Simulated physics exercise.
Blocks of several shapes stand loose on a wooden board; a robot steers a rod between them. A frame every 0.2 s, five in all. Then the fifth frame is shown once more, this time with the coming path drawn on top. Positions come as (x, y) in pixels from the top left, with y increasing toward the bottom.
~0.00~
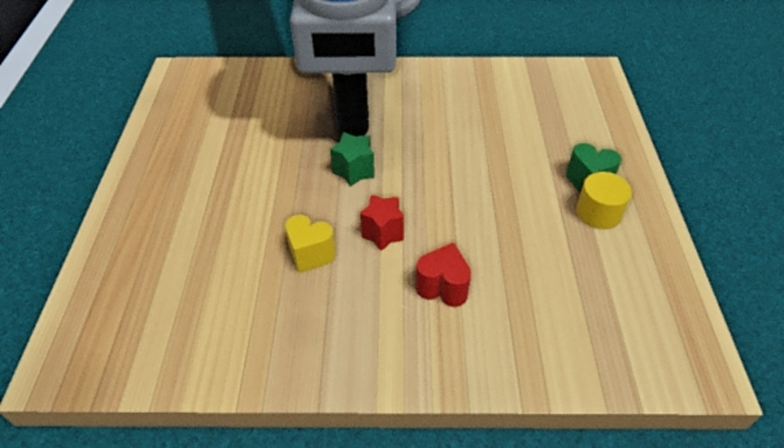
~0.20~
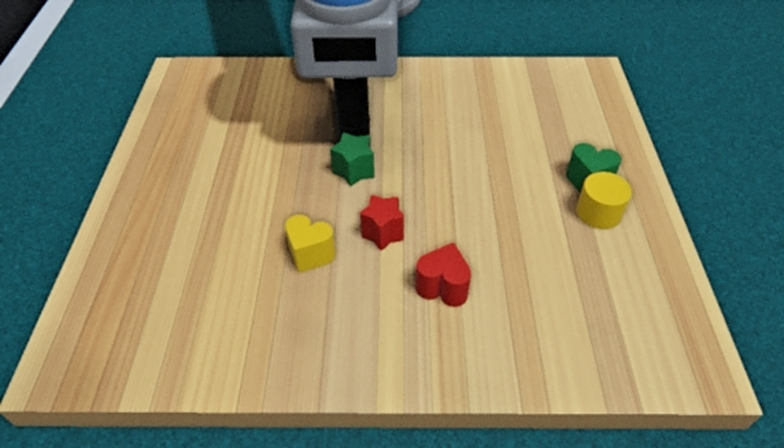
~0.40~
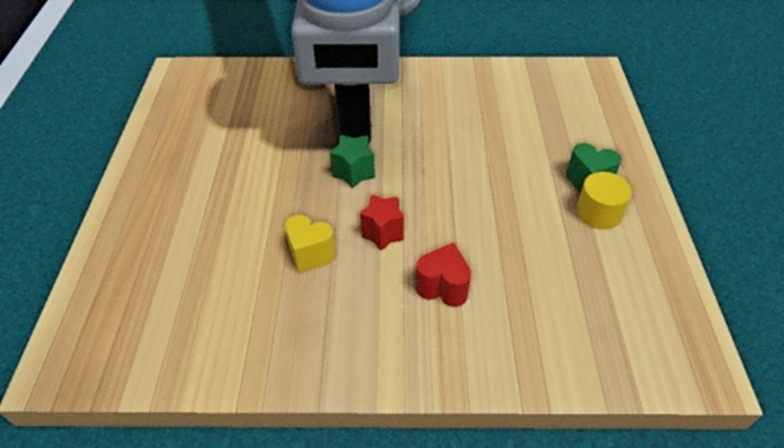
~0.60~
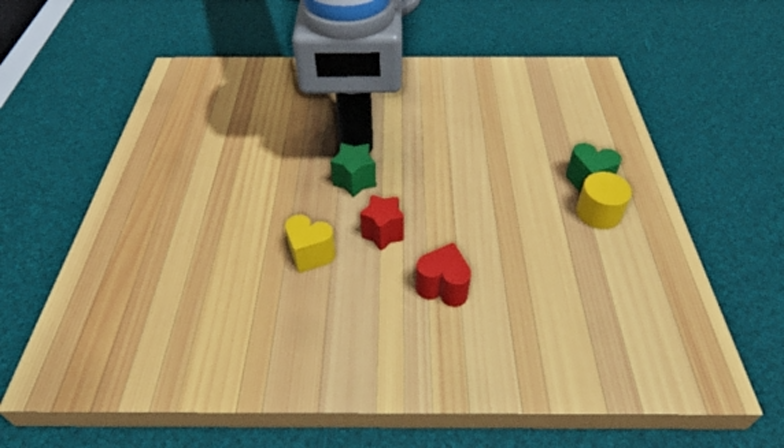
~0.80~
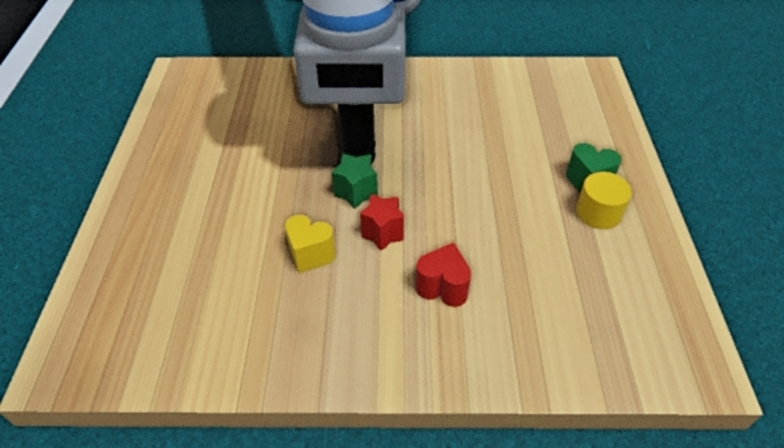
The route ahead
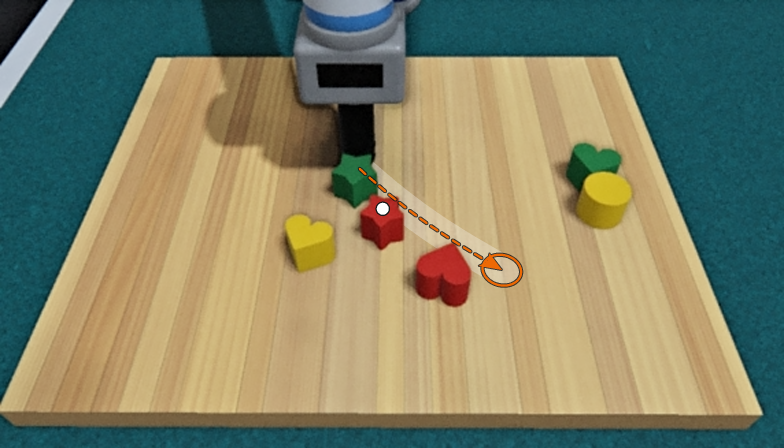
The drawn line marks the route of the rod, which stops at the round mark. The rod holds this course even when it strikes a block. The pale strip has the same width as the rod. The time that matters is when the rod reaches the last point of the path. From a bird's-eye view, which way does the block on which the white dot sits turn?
Verdict: Counterclockwise.
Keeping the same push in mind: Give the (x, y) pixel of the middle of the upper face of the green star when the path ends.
It is at (362, 186).
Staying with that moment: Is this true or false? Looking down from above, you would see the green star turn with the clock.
Verdict: True.
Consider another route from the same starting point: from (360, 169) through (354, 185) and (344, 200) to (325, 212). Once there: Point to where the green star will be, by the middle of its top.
About (336, 211).
The line goes from (360, 169) via (399, 202) and (446, 236), ending at (502, 270); the dot is on the red star.
The first path, step by step. One third of the way, rod (399, 192); green star (362, 186), turned 55° clockwise; red star (380, 214), turned 30° anticlockwise.
Two thirds of the way, rod (447, 226); green star (362, 186), turned 55° clockwise; red star (380, 214), turned 30° anticlockwise.
At the end, rod (504, 260); green star (362, 186), turned 55° clockwise; red star (380, 214), turned 30° anticlockwise; red heart unmoved.
